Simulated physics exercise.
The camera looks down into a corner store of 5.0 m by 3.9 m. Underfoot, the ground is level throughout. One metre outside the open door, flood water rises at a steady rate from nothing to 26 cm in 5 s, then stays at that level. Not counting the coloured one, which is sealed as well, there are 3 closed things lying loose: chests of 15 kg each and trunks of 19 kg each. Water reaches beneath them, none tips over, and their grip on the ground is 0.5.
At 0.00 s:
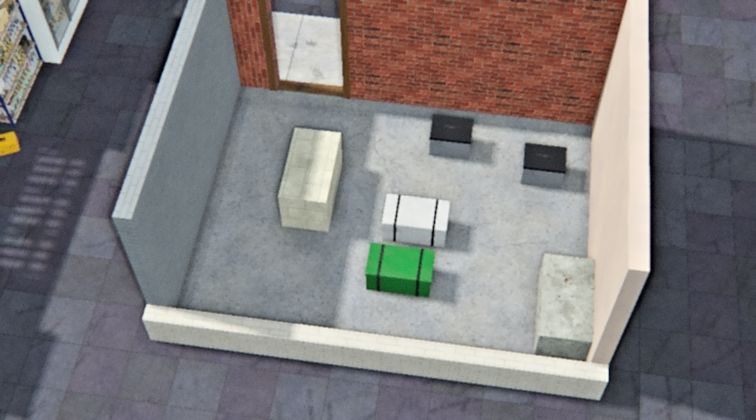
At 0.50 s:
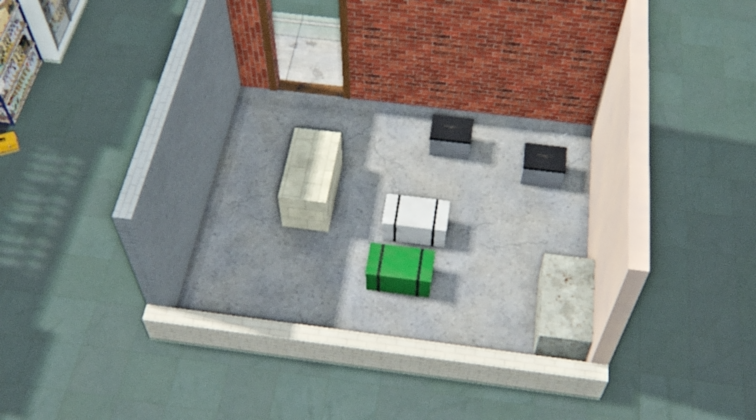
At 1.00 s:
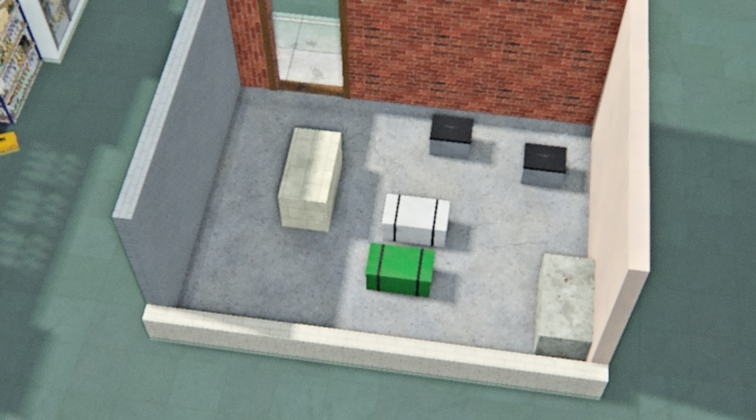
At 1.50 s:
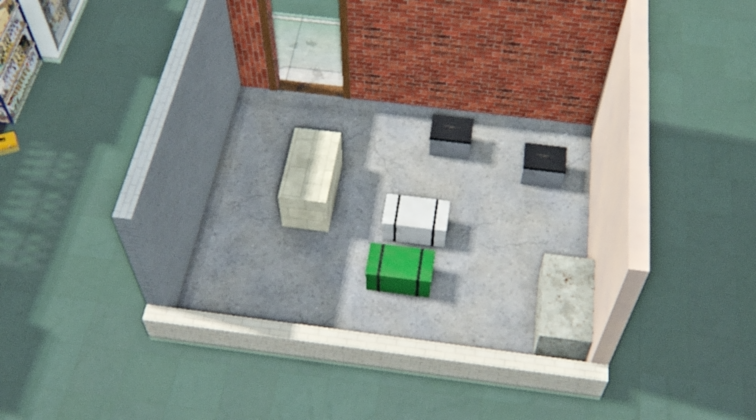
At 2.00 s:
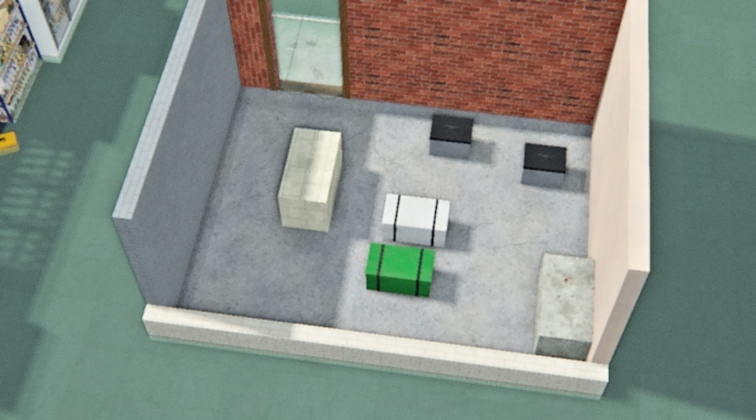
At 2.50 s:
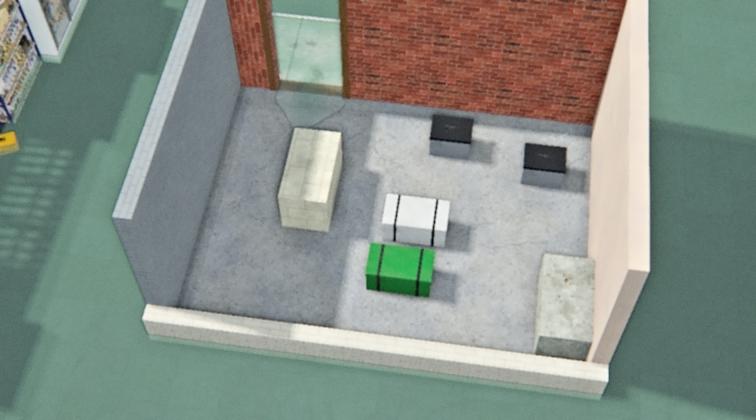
A small open-topped room with a red brick back wall, pale side walls and a grey floor is seen from above by a still camera. A green trunk lies in front of a white one near the middle, with a pale block to the left, another at lower right and two dark-topped boxes behind. The ground outside turns from dark paving to green, then a faint clear film spreads just inside the doorway, while every object stays still.
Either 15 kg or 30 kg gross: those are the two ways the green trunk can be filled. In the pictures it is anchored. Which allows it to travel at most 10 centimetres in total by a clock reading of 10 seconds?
Only the heavier mass succeeds.
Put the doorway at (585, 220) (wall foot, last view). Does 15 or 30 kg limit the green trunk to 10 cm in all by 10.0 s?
Short version: Neither mass is sufficient.
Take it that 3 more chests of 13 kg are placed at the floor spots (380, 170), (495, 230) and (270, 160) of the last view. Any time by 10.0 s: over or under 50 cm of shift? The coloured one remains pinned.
Order as asked: Goes beyond / stays within / goes beyond.
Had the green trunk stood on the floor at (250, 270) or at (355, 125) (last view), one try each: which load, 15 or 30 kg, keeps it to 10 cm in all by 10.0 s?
In order, no load succeeds and no load succeeds.
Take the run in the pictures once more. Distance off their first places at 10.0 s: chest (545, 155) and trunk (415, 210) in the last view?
The first is 0 cm from its start, the second 5 cm.
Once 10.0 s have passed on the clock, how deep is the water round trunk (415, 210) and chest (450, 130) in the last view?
About 5 and 3 cm.
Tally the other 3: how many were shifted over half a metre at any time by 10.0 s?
I count 0.
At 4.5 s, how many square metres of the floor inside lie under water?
Wet: Near 5.0 m2.
After 3.5 s the green trunk would be 0 cm from its start with 15 kg and 0 cm from its start with 30 kg; 0 cm of water round it then.
After 4.5 s the green trunk would be 0 cm from its start with 15 kg and 0 cm from its start with 30 kg; 0 cm of water round it then.
After 7.0 s the green trunk would be 0 cm from its start with 15 kg and 0 cm from its start with 30 kg; 1 cm of water round it then.
After 10.0 s the green trunk would be 39 cm from its start with 15 kg and 0 cm from its start with 30 kg; 6 cm of water round it then.
